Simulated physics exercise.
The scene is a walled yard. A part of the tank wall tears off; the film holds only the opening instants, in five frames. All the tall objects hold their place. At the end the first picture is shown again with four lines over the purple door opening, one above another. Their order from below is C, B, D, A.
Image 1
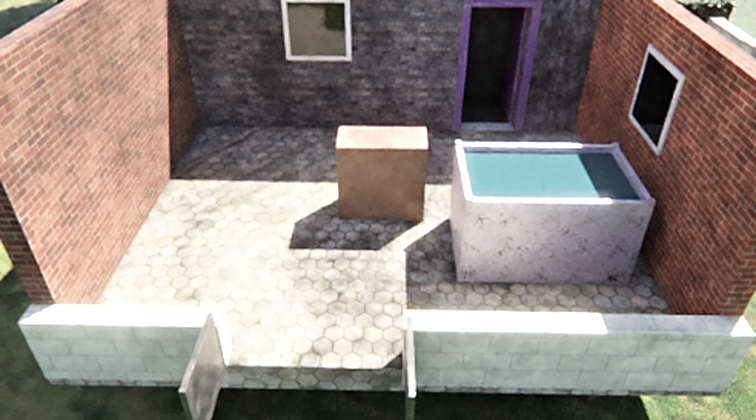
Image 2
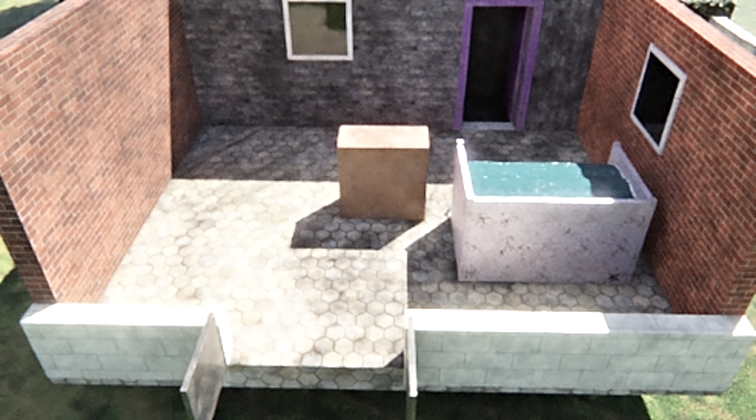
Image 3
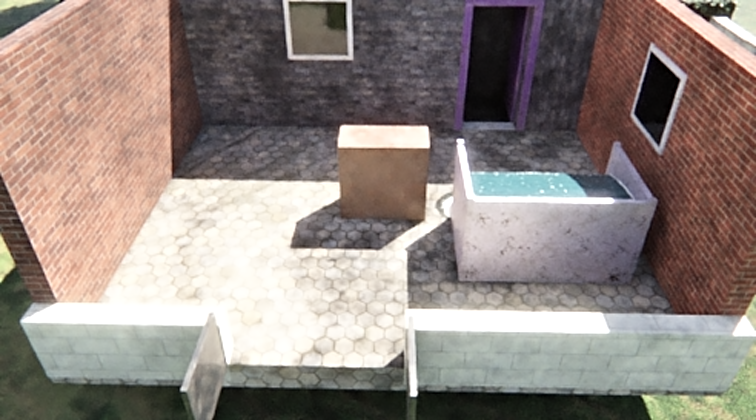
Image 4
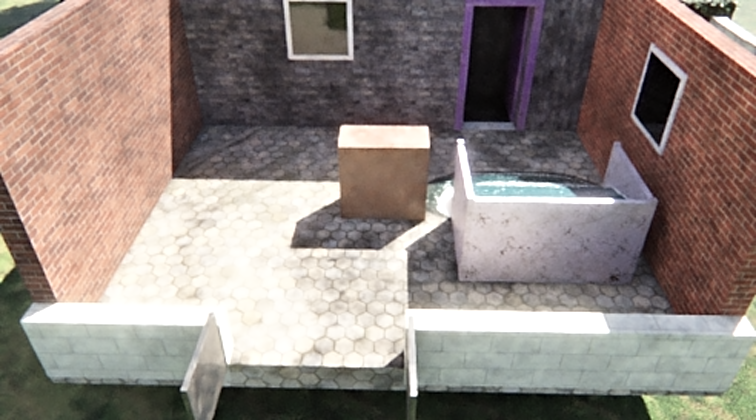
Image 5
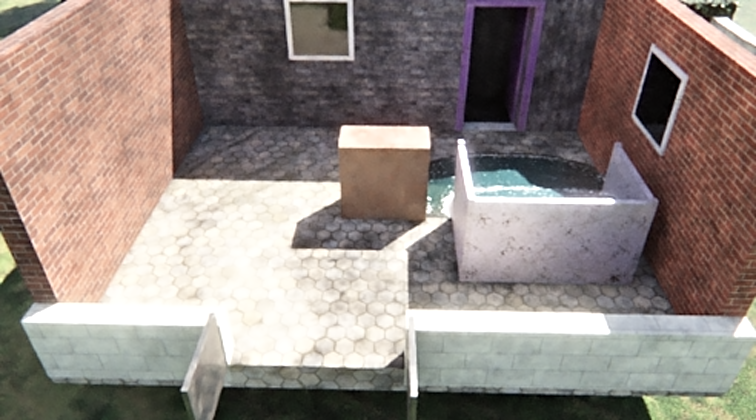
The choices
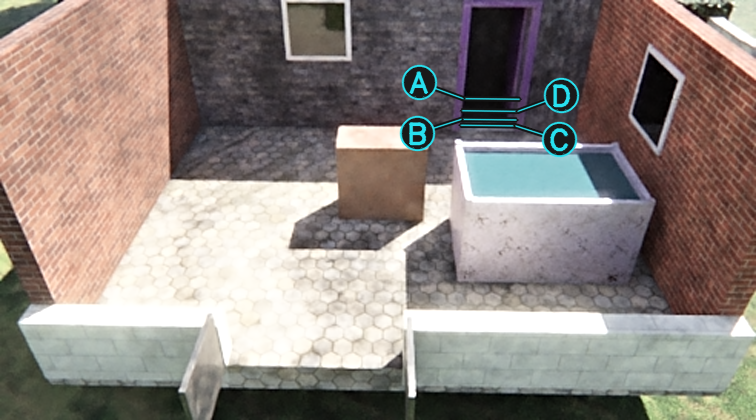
Water in the pale tank at the right of a walled yard drops as the tank's back side opens, then spreads across the paving behind it and emerges on the left, reaching beside the brown block near the purple doorway.
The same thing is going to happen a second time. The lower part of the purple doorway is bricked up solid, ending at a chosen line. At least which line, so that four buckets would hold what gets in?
The answer is height A.
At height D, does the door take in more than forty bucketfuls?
No, it does not.
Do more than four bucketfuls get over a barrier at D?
Yes, that goes wrong.
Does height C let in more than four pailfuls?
Yes.
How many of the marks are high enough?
One.
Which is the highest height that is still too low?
D.
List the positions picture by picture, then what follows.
In the first picture, water in the tank at rest, its middle at (546, 177); foot of the purple doorway at (487, 130); open gate at (313, 305).
In the second picture, water covers 2 % of the ground, its front hidden from here.
In the third picture, water covers 5 % of the ground, its front hidden from here.
In the fourth picture, 10 % of the ground under water, visible out to (438, 192).
In the fifth picture, 16 % of the ground under water, visible out to (497, 155).
In cyan, A at (491, 98); B at (488, 119); C at (488, 125); D at (489, 111); from the bottom up C, B, D, A.
With A, a splash gets over, under a bucket.
With B, dozens of bucketfuls pour in.
With C, dozens of bucketfuls pour in.
With D, about 12 bucketfuls get in.
